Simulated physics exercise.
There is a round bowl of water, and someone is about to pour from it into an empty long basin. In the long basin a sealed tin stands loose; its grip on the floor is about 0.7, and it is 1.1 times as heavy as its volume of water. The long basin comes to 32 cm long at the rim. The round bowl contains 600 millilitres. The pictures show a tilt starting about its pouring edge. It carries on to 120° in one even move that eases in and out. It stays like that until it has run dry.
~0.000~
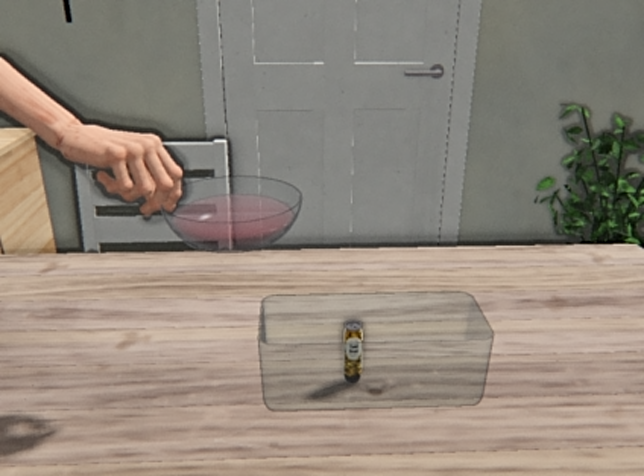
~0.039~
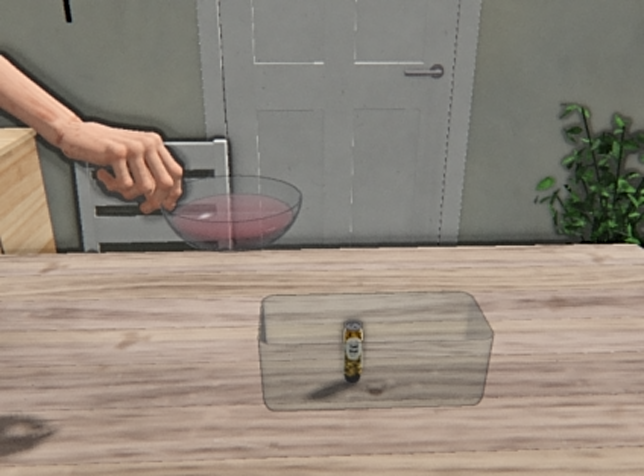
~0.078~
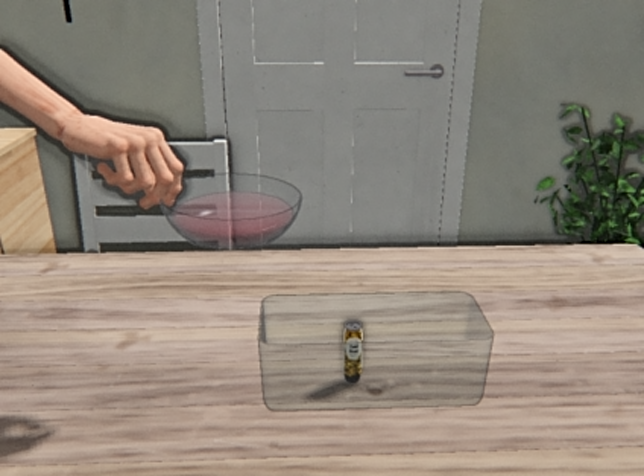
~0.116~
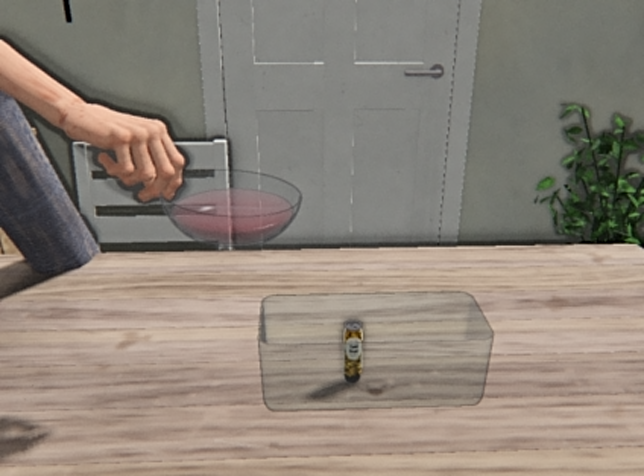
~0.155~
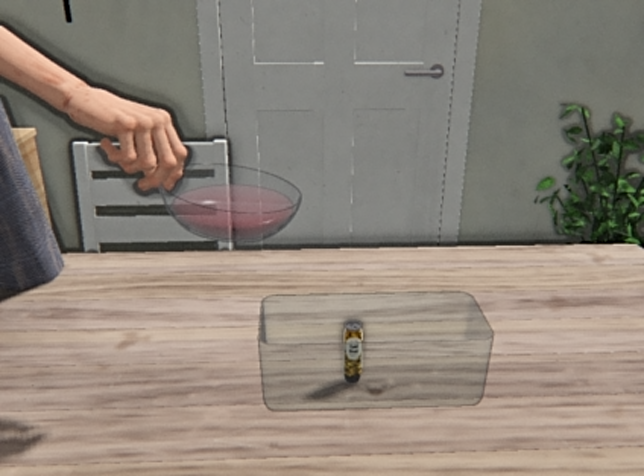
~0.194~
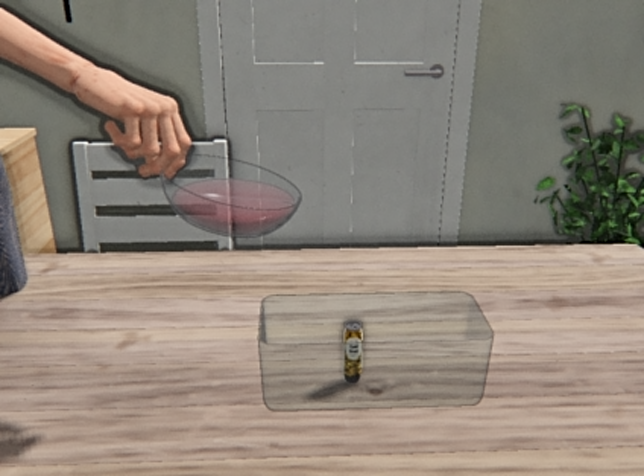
The footage shows a hand holding a clear round bowl of pinkish liquid behind a transparent long basin on a wooden table, gradually tilting it slightly to the right, while dark clothing comes into view at the left edge.
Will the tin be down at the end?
Yes.
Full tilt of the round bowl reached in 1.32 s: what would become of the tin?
Then it remains upright.
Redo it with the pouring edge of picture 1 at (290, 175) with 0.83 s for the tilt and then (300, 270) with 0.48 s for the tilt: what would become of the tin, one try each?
First it tips over; then it stays on its base.
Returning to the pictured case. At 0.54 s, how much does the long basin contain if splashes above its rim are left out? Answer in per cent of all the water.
I'd put it near 4 percent.
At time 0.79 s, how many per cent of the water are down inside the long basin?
About 94 %.
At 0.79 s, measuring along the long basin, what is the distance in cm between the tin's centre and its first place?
Near 0 cm of travel.
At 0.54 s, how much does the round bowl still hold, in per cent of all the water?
Close to 22 percent of the liquid remains at that time.
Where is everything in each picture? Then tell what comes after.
It leans 0°; its right rim is at (301, 198); the water meets the walls at (172, 213) and (295, 211); the long basin's rim runs from (261, 320) to (482, 315); the tin's top is at (353, 328), in the first frame.
It leans 1°; its right rim is at (301, 198); the water meets the walls at (171, 212) and (295, 211), in the second frame.
It leans 3°; its right rim is at (301, 198); the water meets the walls at (172, 210) and (295, 209), in the third frame.
It leans 6°; its right rim is at (301, 198); the water meets the walls at (172, 205) and (295, 207), in the fourth frame.
It leans 10°; its right rim is at (301, 198); the water meets the walls at (172, 199) and (295, 203), in the fifth frame.
It leans 15°; its right rim is at (301, 198); the water meets the walls at (172, 192) and (297, 199), in the sixth frame.
After 0.54 s the tilt is 86° and 22 per cent is still to pour; the tin stands where it began.
After 0.79 s the tilt is 119° and 0 per cent is still to pour; the tin stands where it began.
After 1.05 s the tilt is 120° and 0 per cent is still to pour; the tin lies on its side.
After 1.34 s the tilt is 120° and 0 per cent is still to pour; the tin lies on its side.
In the end the tin lies on its side.
